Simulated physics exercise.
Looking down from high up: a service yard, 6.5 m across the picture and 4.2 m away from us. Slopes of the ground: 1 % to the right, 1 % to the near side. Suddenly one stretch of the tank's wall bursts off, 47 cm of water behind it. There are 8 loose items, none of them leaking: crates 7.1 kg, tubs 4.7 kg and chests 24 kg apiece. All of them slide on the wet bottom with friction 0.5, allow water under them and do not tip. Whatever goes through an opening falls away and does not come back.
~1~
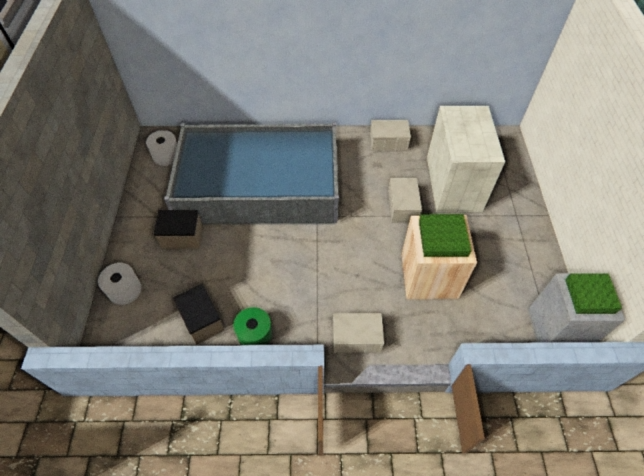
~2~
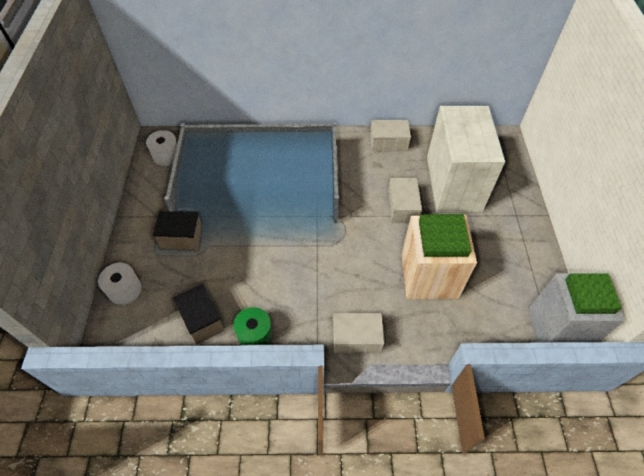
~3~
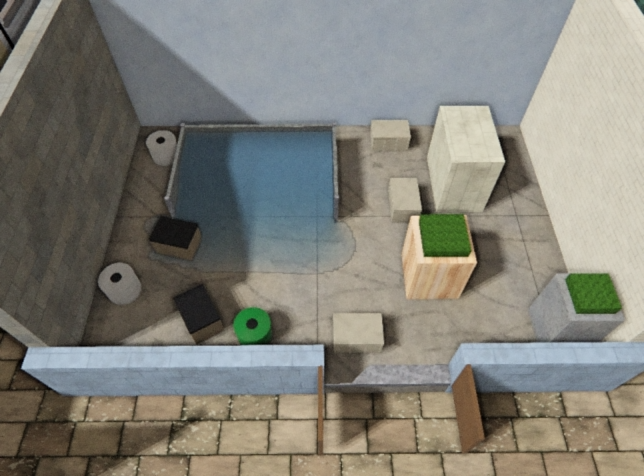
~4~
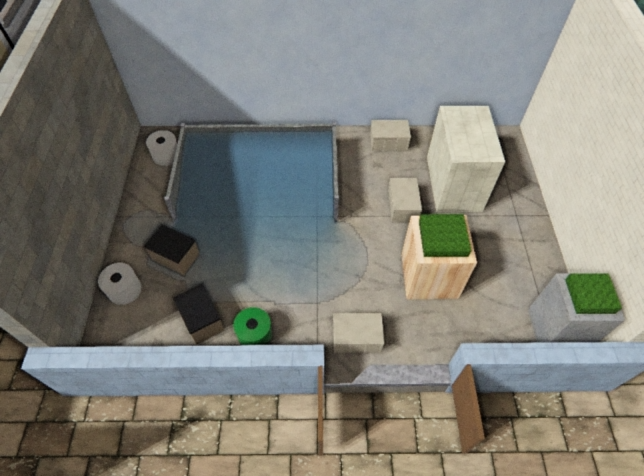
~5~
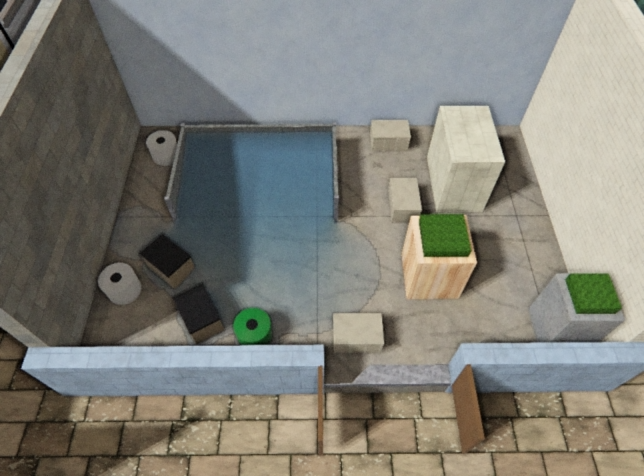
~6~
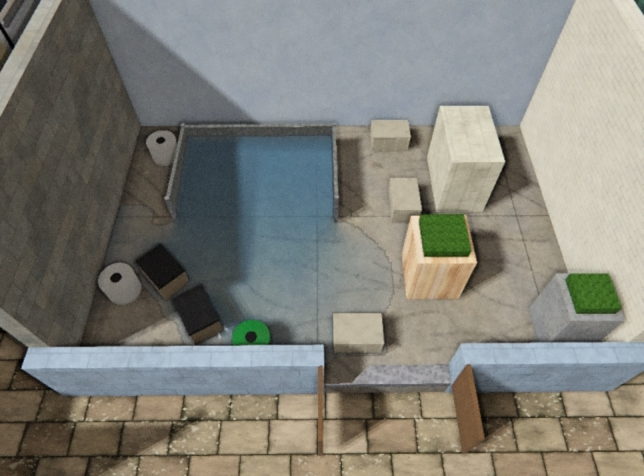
Water spreads from a grey-rimmed tank in a walled yard with a pale paved floor, seen from high above by a still camera. White tubs and dark-topped chests sit left, a green tub near the front wall, pale blocks and grass-topped boxes right. The tank's front wall vanishes, water fans forward, a dark-topped chest slides toward the lower left, turning, then the green tub shifts slightly forward.
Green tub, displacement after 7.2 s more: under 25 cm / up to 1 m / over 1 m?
Over 1 m.
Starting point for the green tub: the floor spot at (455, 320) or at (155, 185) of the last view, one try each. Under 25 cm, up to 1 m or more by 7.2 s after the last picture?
Spot one - it is swept away; spot two - it creeps some distance.
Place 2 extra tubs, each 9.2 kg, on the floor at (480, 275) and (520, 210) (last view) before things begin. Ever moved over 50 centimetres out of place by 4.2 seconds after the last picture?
Order kept: Falls short, falls short.
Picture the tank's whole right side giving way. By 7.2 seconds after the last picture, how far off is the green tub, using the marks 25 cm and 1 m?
Under that change, the green tub budges a short distance.
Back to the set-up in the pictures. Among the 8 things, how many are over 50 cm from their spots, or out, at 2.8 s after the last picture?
By my tally, 5.
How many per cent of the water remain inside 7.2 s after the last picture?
Close to 72 in a hundred parts remain.
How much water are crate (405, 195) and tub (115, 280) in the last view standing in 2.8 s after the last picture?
I'd put it at 0 cm and 11 cm respectively.
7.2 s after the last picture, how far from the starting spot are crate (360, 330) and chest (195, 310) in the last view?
The first is gone out, the second sits 60 cm from its start.
Then, 0.9 s after the last picture the green tub is near (270, 318), 0.2 m from its start, afloat; 1 of 8 are out; 2 afloat.
Then, 2.8 s after the last picture the green tub is near (396, 292), 1.8 m from its start, afloat; 1 of 8 are out; 4 afloat.
Then, 4.8 s after the last picture the green tub is near (514, 322), 3.2 m from its start, afloat; 1 of 8 are out; 3 afloat.
Then, 7.2 s after the last picture the green tub is near (531, 223), 4.1 m from its start, afloat; 1 of 8 are out; 5 afloat.
